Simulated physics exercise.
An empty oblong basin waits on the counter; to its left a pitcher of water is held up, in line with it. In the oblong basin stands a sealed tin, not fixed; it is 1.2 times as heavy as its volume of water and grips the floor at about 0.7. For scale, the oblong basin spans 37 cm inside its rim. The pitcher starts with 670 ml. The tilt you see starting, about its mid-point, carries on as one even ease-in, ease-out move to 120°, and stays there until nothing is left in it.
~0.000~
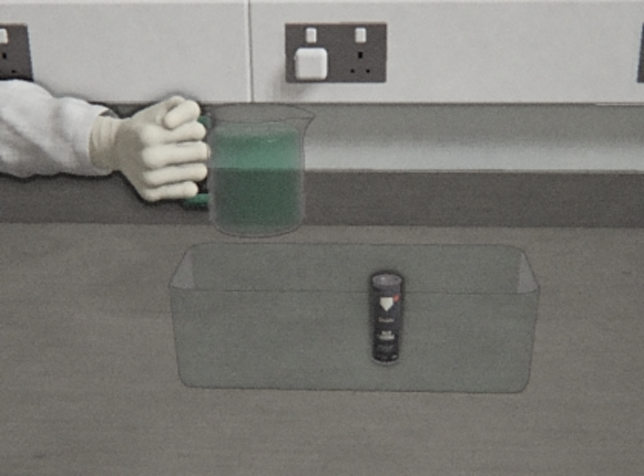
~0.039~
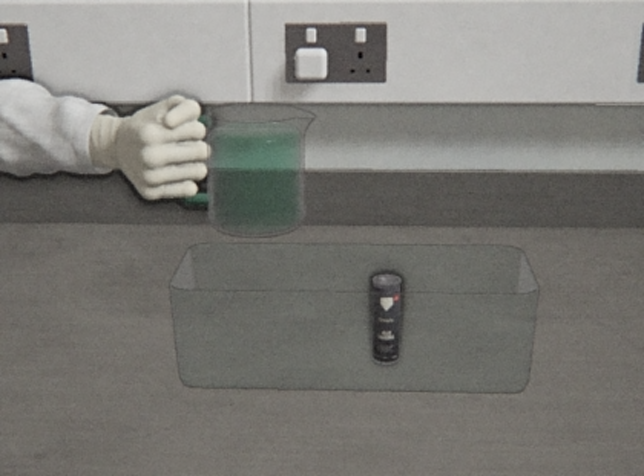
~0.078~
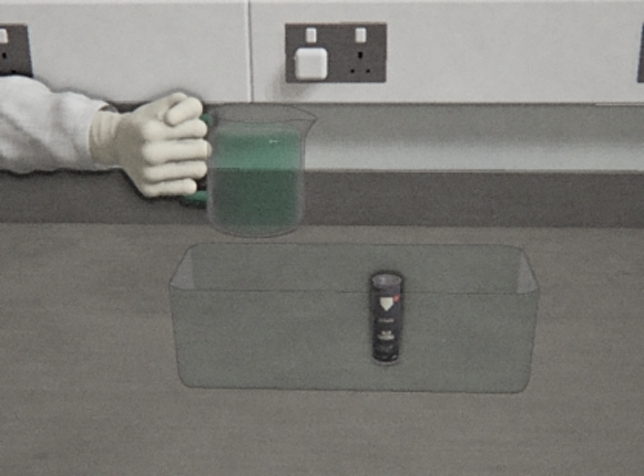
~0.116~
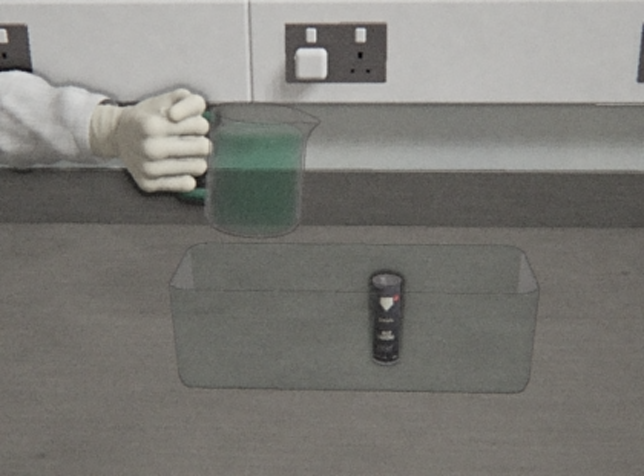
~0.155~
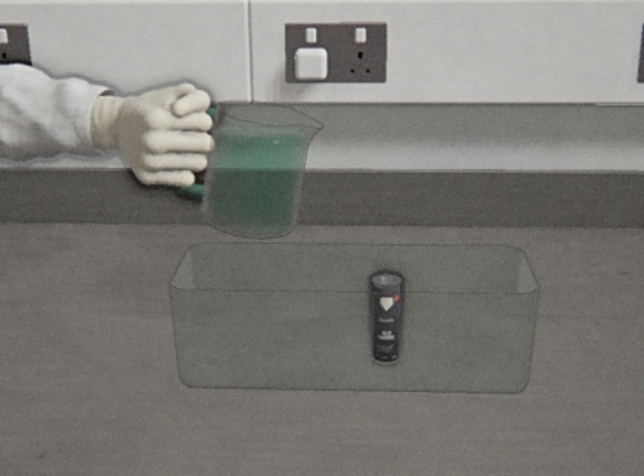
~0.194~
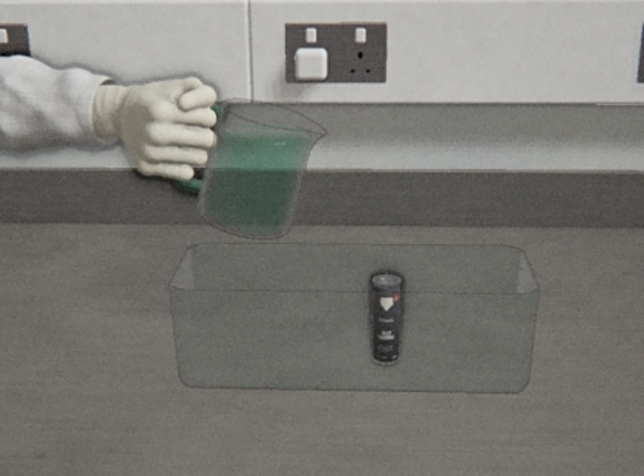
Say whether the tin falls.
It falls.
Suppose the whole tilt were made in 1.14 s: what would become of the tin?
Then it goes over.
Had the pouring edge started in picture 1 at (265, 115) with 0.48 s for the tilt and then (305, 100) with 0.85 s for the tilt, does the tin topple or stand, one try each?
First it remains upright; then it goes over.
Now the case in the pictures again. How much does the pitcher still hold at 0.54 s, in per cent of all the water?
Near 72 in a hundred.
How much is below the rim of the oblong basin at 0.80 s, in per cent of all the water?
Some 76 per cent.
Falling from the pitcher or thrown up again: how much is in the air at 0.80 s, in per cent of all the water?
Some 10 per cent.
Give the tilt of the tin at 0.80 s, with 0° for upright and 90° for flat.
Near 0° from upright.
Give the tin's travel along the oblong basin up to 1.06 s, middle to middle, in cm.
Some 9 cm.
By 0.54 s the tilt is 85° and 72 per cent is still to pour; the tin stands where it began.
By 0.80 s the tilt is 119° and 14 per cent is still to pour; the tin stands 3 cm from where it began.
By 1.06 s the tilt is 120° and 0 per cent is still to pour; the tin lies on its side.
By 1.35 s the tilt is 120° and 0 per cent is still to pour; the tin lies on its side.
At rest the tin lies on its side.
